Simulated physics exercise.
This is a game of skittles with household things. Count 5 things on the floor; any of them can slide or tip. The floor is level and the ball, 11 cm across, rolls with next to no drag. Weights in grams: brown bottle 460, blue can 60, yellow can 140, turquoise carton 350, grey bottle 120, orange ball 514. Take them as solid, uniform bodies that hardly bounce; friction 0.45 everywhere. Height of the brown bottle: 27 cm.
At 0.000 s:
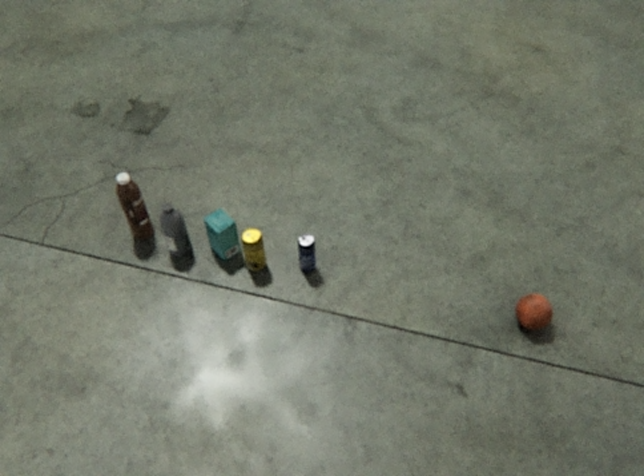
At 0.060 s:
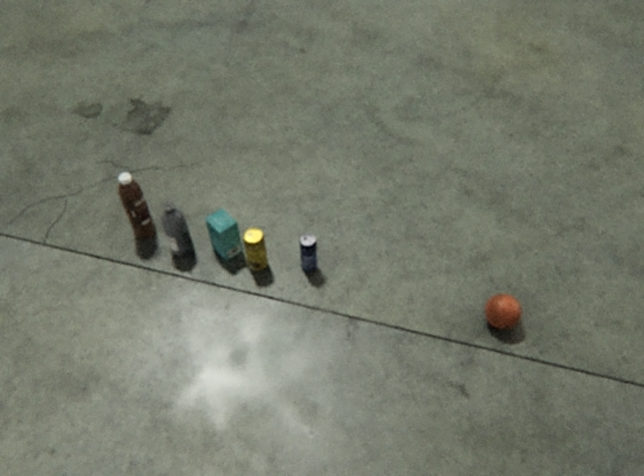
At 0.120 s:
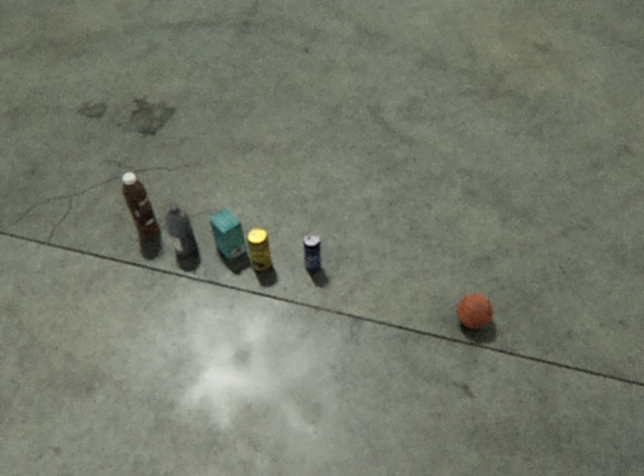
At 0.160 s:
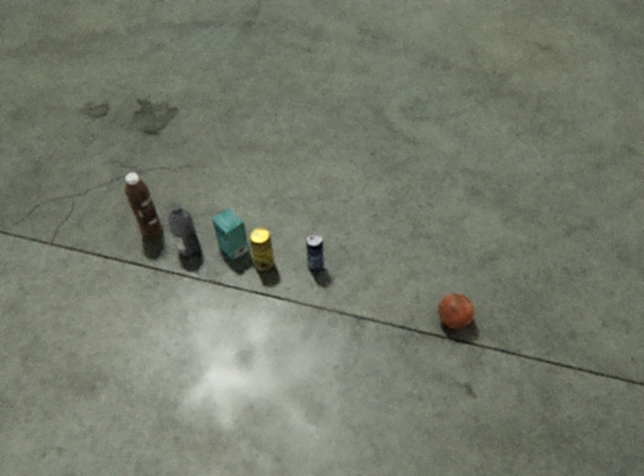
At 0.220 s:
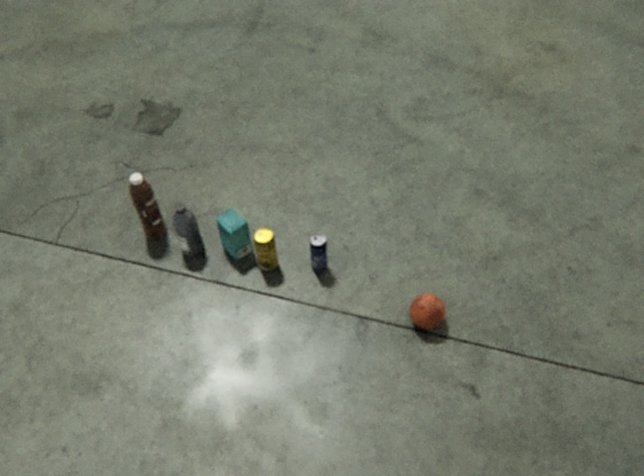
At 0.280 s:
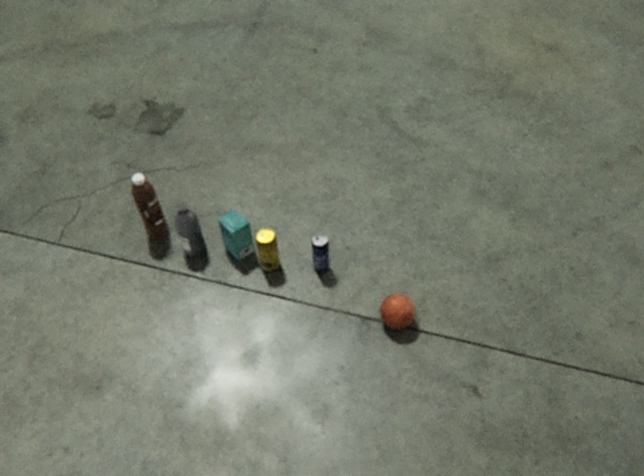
An orange ball lies at the right on a worn grey concrete floor, seen from above at a slant, with a dark seam running across it and a pale patch of glare below. To the left, a brown bottle, a grey bottle, a turquoise carton, a yellow can and a blue can stand in a row. The ball rolls leftward along the seam, while the view drifts very slightly left.
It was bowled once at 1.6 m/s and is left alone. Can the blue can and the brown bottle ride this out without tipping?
The blue can is still upright, the brown bottle is still upright.
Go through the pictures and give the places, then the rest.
Ball 0 cm along; orange ball (534, 312); blue can (307, 254); brown bottle (134, 206), in the first frame.
Ball 10 cm along; orange ball (503, 311); grey bottle (176, 228), in the second frame.
Ball 19 cm along; orange ball (475, 311); turquoise carton (228, 235), in the third frame.
Ball 26 cm along; orange ball (456, 311); yellow can (262, 250), in the fourth frame.
Ball 35 cm along; orange ball (428, 311); grey bottle (187, 228), in the fifth frame.
Ball 45 cm along; orange ball (398, 311); blue can (321, 254); brown bottle (149, 206), in the sixth frame.
By 0.58 s, ball 93 cm along; orange ball near (241, 310).
By 0.88 s, ball 140 cm along; orange ball near (89, 309).
By 1.18 s, ball 187 cm along.
When it is over (1.4 s), all 5 within 8 cm of the start. End places, in pixels of the last picture, blue can near (321, 254), brown bottle near (149, 206).
